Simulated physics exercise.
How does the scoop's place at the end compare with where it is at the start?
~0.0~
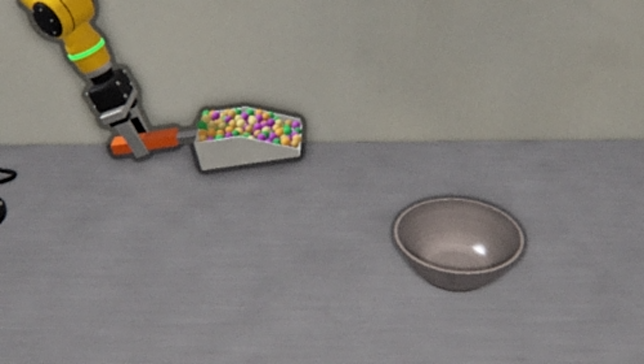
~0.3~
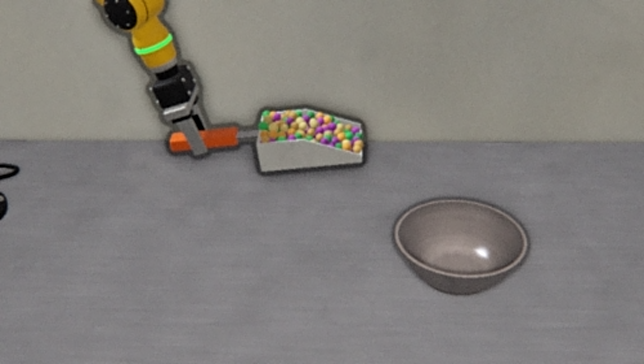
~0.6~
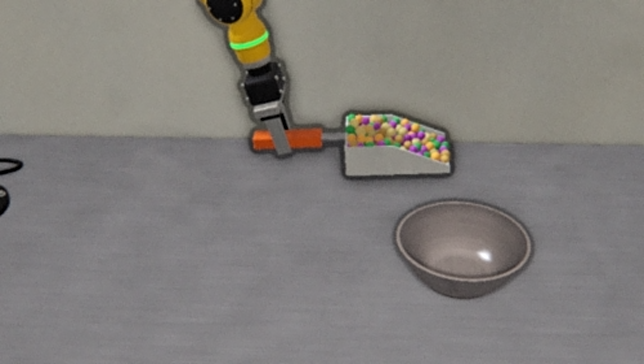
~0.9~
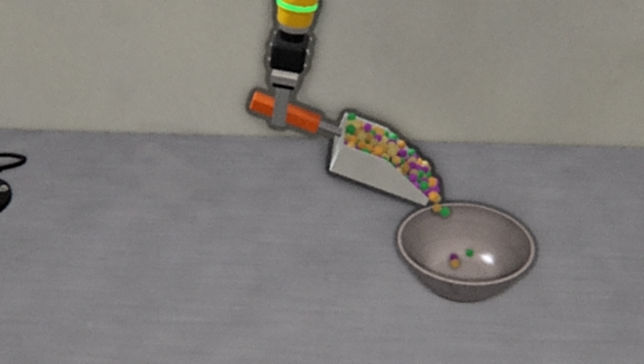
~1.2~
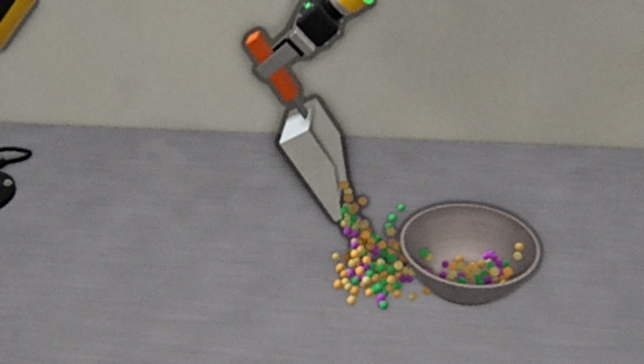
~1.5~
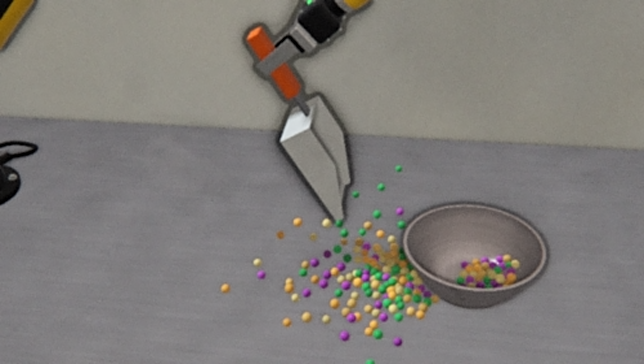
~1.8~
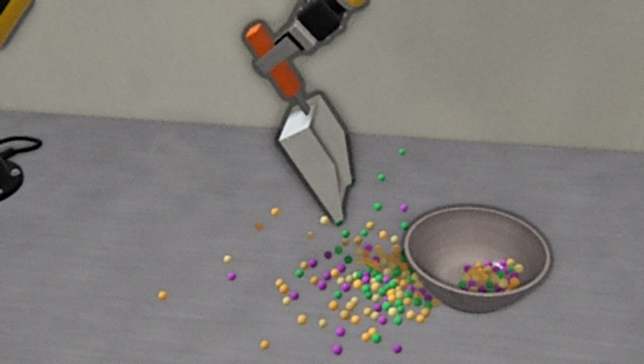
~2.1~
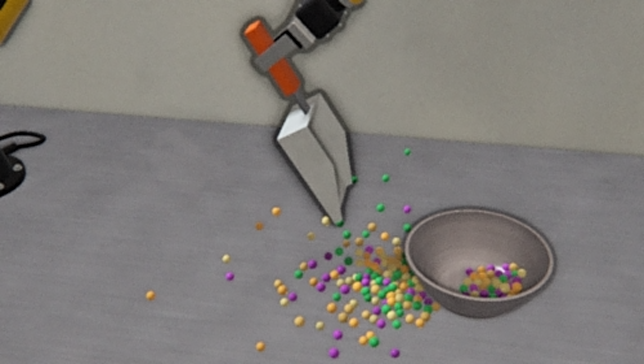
At the end the scoop is further to the right and slightly higher in view than at the start, closer to the bowl.
